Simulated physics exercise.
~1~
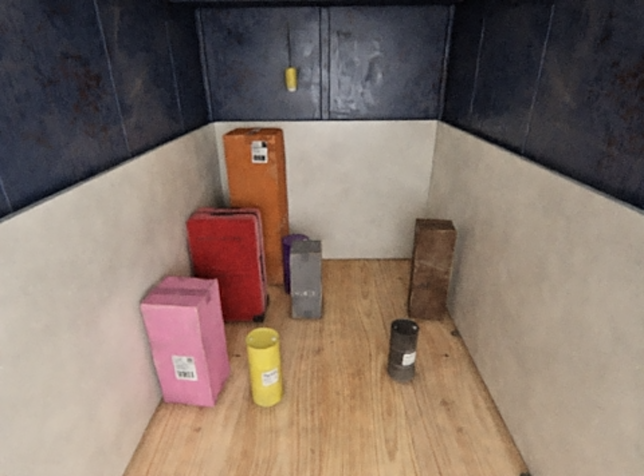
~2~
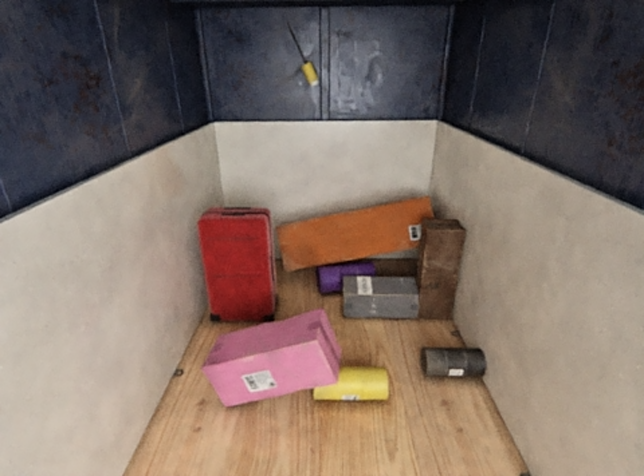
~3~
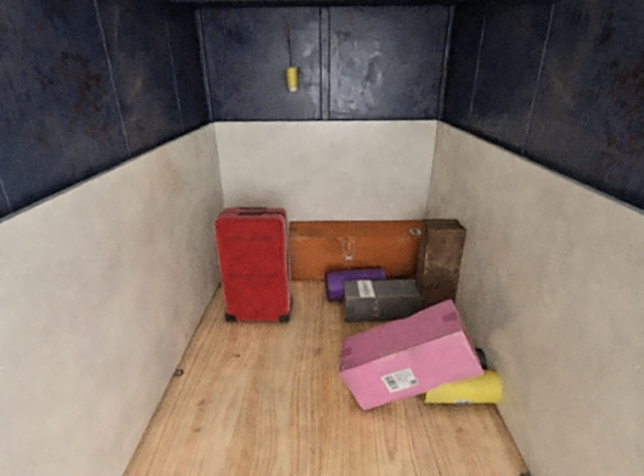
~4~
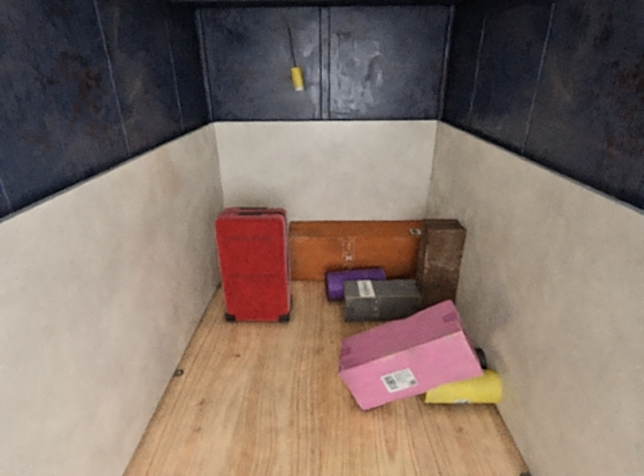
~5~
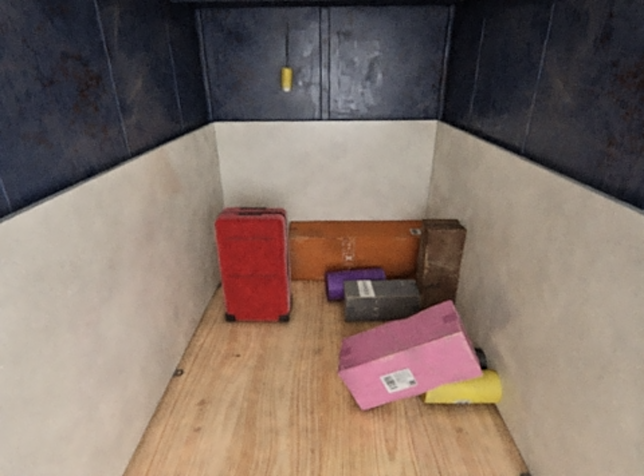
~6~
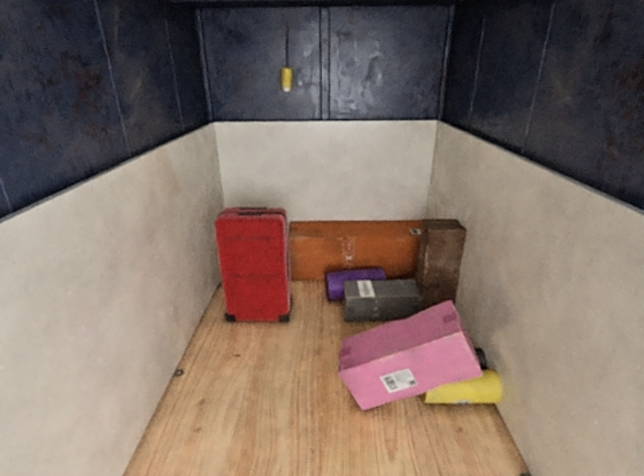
In the back of a van, the boxes and canisters toppled over to the right while the red case slid that way upright, and the pink box ended up tilted against the yellow canister, with only the case and brown box still standing.
